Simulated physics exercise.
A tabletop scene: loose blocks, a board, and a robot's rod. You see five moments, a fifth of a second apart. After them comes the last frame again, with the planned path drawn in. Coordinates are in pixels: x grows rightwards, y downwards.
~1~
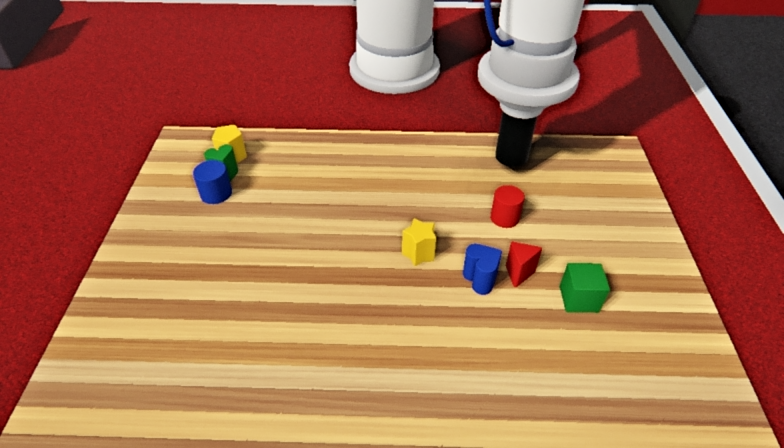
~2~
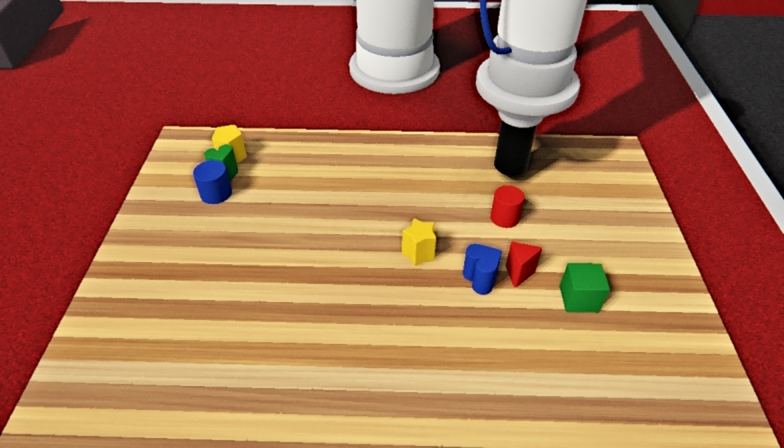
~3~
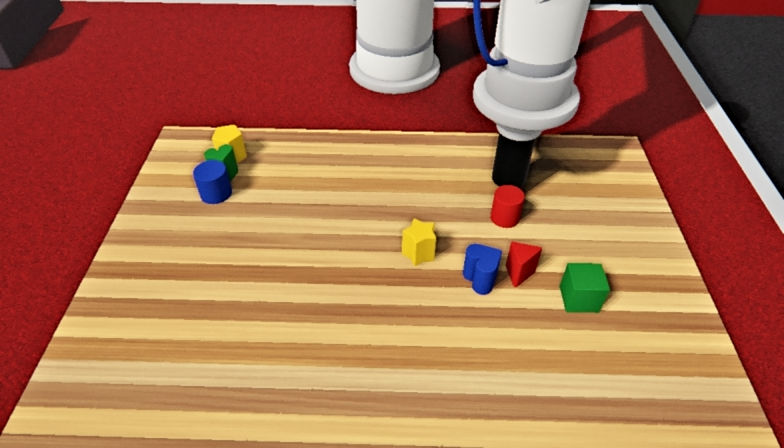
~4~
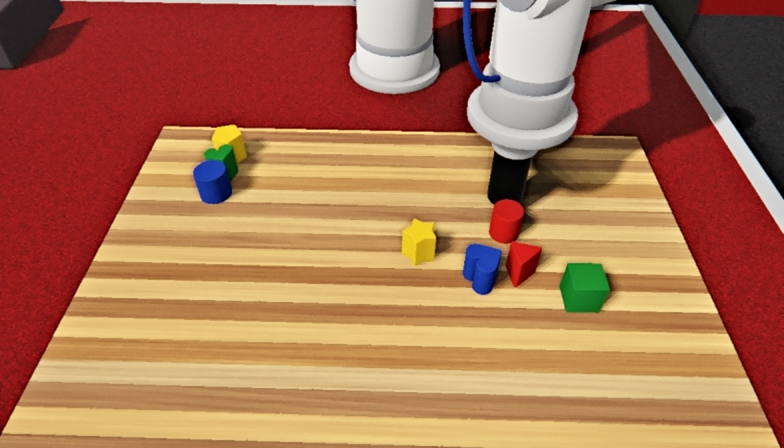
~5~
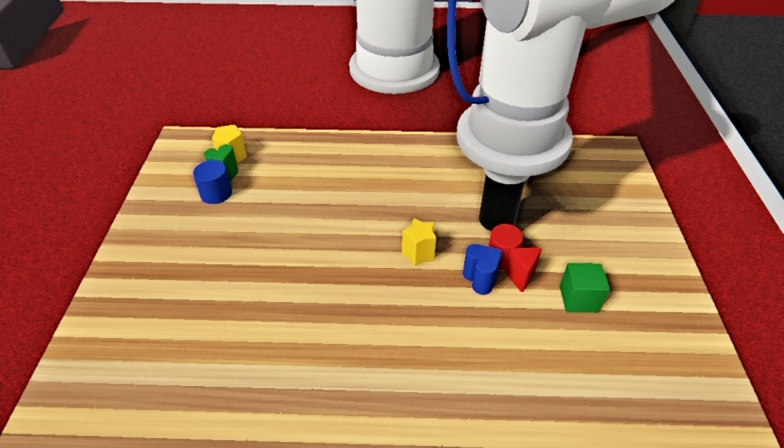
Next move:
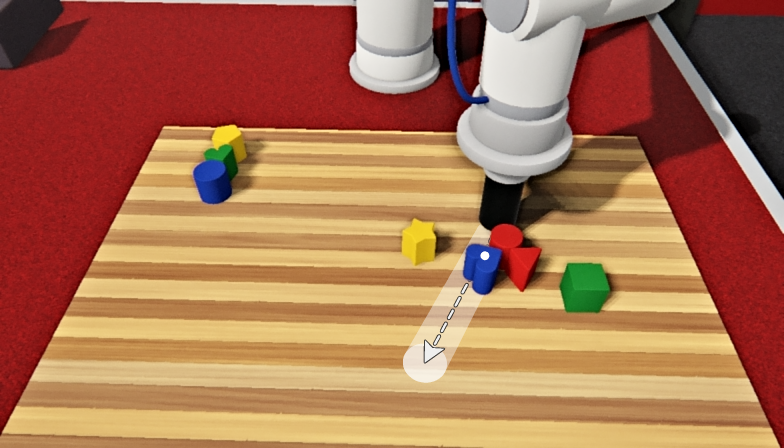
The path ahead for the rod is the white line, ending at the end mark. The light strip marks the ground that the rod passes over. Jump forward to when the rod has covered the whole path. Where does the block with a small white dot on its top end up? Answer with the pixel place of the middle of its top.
Most likely (474, 337).
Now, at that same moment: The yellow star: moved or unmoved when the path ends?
It holds its position.
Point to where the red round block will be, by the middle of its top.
It is going to be at (506, 275).
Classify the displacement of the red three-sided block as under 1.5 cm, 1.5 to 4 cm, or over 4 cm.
The move is medium, 1.5 to 4 cm.
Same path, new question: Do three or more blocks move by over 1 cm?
In short: Yes.
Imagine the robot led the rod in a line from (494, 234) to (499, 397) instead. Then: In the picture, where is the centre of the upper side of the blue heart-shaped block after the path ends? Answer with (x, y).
(463, 318)
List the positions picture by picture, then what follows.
In the first frame, lower end of the rod (511, 157), tops of blocks, yellow star (421, 230), blue heart-shaped block (485, 256), red round block (510, 194), red three-sided block (525, 251).
In the second frame, rod (510, 166), blocks as before.
In the third frame, rod (509, 179), blocks as before.
In the fourth frame, rod (504, 197), red round block (509, 209).
In the fifth frame, rod (497, 220), yellow star (421, 230), blue heart-shaped block (485, 256), red round block (507, 235), red three-sided block (527, 255).
The drawn path runs straight from (494, 234) to (425, 363); the dot is on the blue heart-shaped block.
On the path given first. One third of the way, rod (476, 258); blue heart-shaped block (478, 279), turned 50° clockwise; red round block (508, 268); red three-sided block (538, 268), turned 65° anticlockwise.
Two thirds of the way, rod (453, 301); blue heart-shaped block (478, 321), turned 20° anticlockwise; red round block (506, 275); red three-sided block (538, 268), turned 70° anticlockwise.
At the end, rod (426, 350); yellow star not moved; blue heart-shaped block (474, 337), turned 85° anticlockwise; red round block (506, 275); red three-sided block (538, 268), turned 70° anticlockwise.
